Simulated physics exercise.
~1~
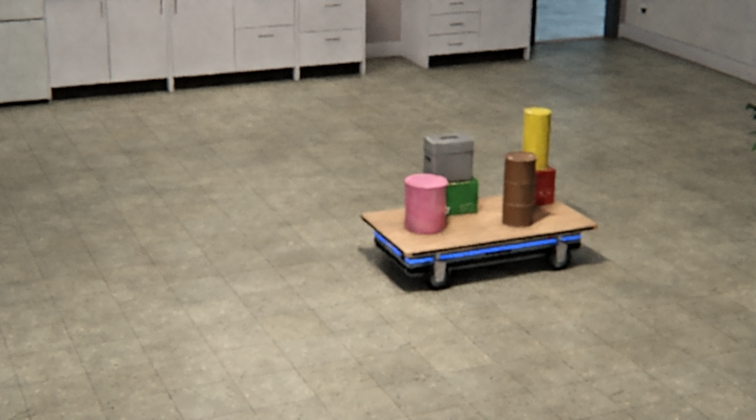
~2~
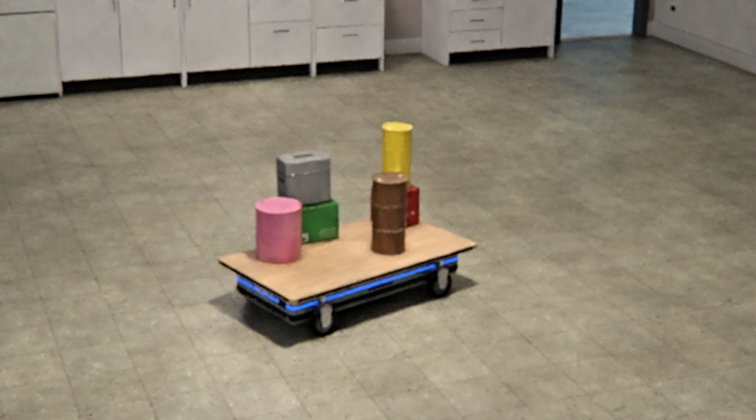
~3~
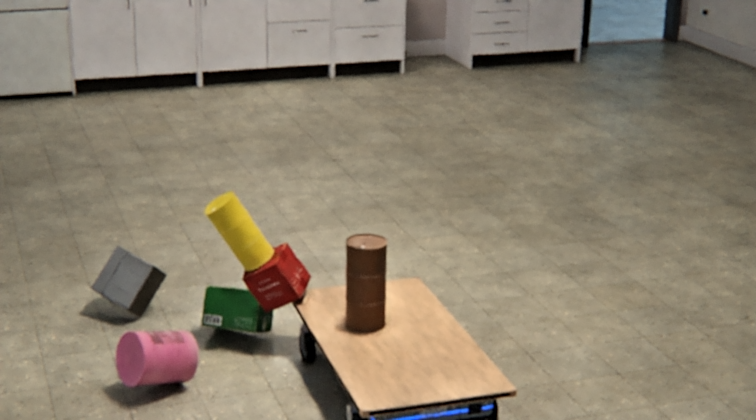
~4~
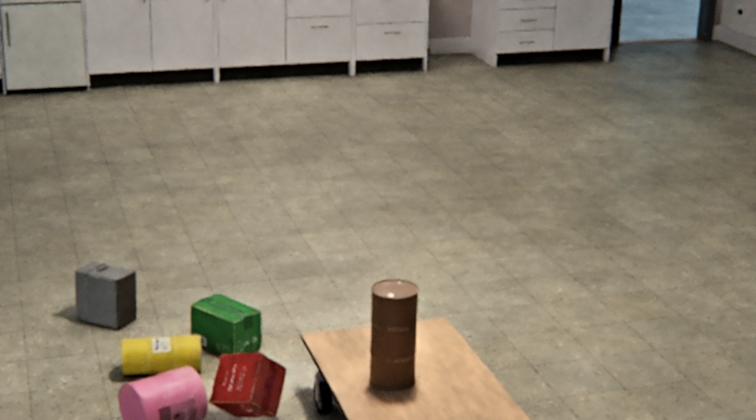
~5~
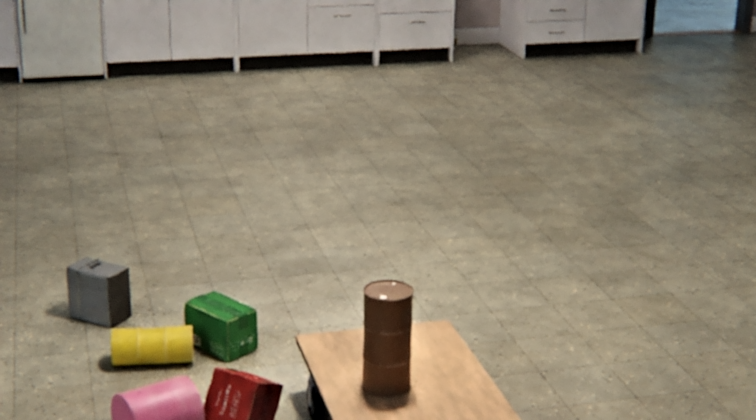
A wheeled cart rolls left and turns, spilling everything except the brown canister.
